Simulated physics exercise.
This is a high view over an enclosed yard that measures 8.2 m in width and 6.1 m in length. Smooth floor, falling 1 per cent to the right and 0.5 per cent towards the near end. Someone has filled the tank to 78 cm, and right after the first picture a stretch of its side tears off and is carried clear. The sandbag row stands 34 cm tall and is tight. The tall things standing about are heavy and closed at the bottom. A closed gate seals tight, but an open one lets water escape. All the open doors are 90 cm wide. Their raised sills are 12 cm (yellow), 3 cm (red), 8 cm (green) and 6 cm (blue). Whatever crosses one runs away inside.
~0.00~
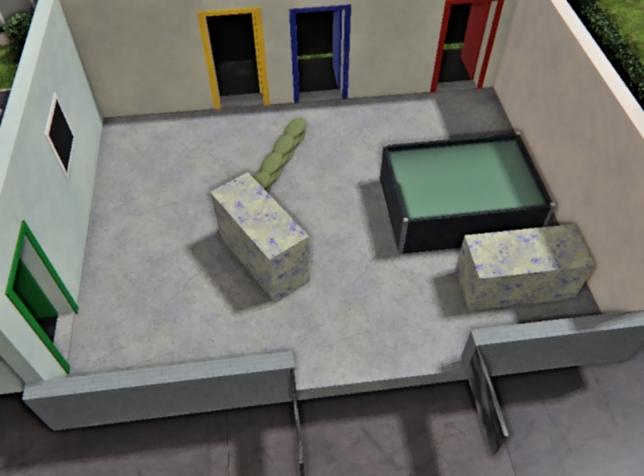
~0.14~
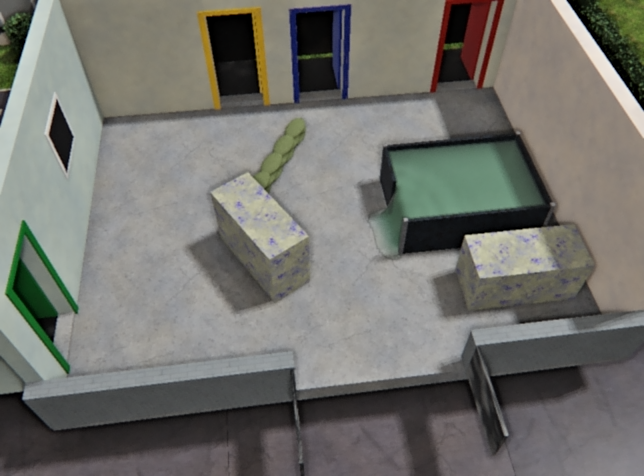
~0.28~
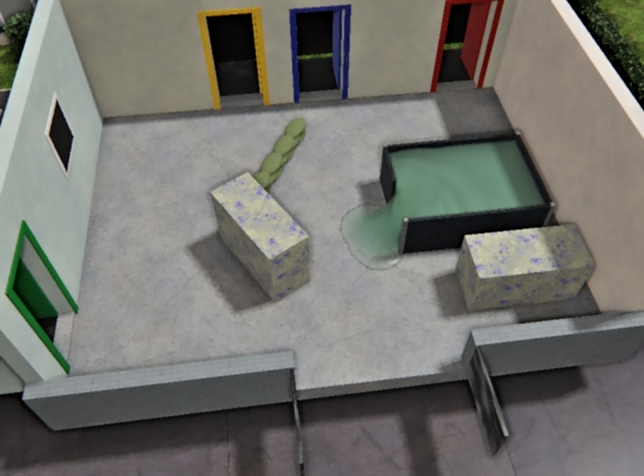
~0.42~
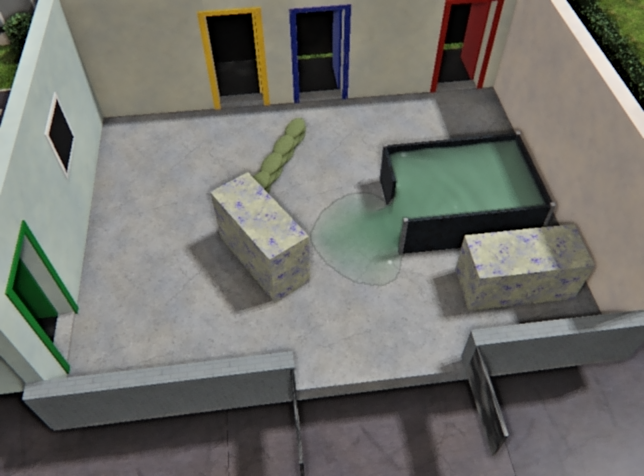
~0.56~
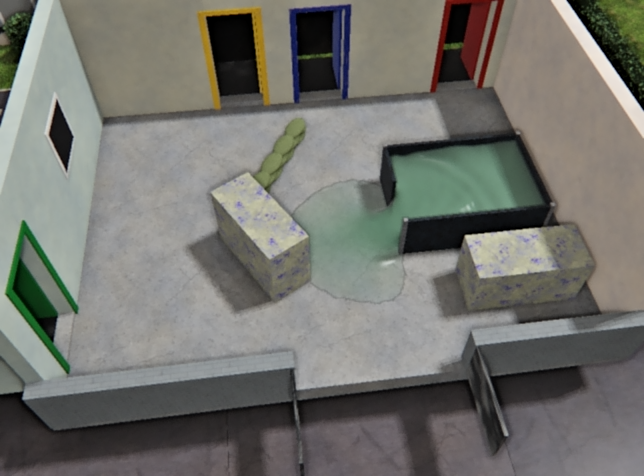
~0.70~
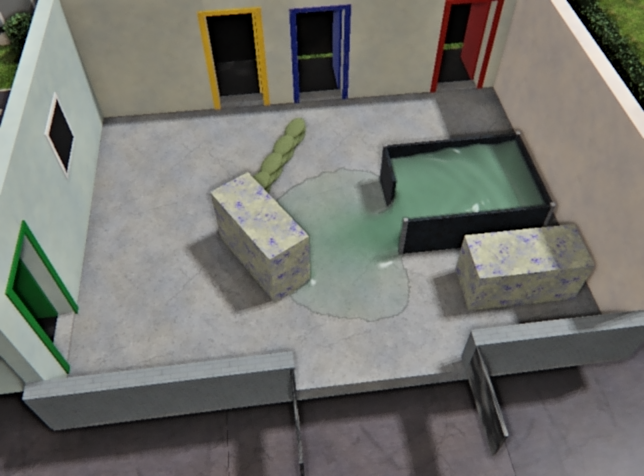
To begin with, a dark-walled tank of green water stands still in an enclosed yard beside speckled blocks and open doors. Then part of its left side gives way and water pours out, spreading leftward in a widening, thinning sheet that reaches the middle block and extends along its side.
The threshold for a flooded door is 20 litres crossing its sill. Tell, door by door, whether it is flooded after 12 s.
In the end the yellow door will undershoot the limit, the red door will overshoot the limit, the green door will undershoot the limit, the blue door will undershoot the limit.
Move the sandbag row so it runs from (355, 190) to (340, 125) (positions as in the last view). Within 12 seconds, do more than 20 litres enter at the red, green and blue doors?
Moved that way: Red holds, green holds, blue holds.
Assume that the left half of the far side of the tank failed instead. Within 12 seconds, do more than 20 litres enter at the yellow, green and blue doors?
In that case, yellow door: Less than that, green door: Less than that, blue door: More than that.
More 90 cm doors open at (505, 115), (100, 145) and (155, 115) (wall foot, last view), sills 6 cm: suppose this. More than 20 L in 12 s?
Well, the first is on the high side, the second is on the low side, and the third is on the low side.
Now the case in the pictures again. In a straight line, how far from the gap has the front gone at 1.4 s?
Around 4.0 metres.
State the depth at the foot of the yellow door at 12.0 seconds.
Roughly 4.5 centimetres.
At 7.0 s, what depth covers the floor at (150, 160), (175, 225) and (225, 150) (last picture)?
Depths: About 3, 2 and 2 centimetres.
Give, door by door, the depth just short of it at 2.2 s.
In cm: Yellow 0, red 0, green 0, blue 0.
After 1.4 s water covers 20 % of the floor and is deepest (42 cm) near (393, 236); yellow door not reached, red door not reached, green door not reached, blue door not reached.
After 2.2 s water covers 30 % of the floor and is deepest (38 cm) near (264, 209); yellow door not reached, red door not reached, green door not reached, blue door not reached.
After 3.5 s water covers 55 % of the floor and is deepest (26 cm) near (393, 236); yellow door not reached, red door not reached, green door 10 cm at the sill, 2 L in, blue door 5 cm at the sill, 1 L in.
After 7.0 s water covers 80 % of the floor and is deepest (15 cm) near (393, 236); yellow door 3 cm at the sill, 0 L in, red door 7 cm at the sill, 22 L in, green door 6 cm at the sill, 8 L in, blue door 6 cm at the sill, 8 L in.
After 12.0 s water covers 95 % of the floor and is deepest (11 cm) near (608, 338); yellow door 5 cm at the sill, 0 L in, red door 7 cm at the sill, 91 L in, green door 3 cm at the sill, 9 L in, blue door 5 cm at the sill, 9 L in.
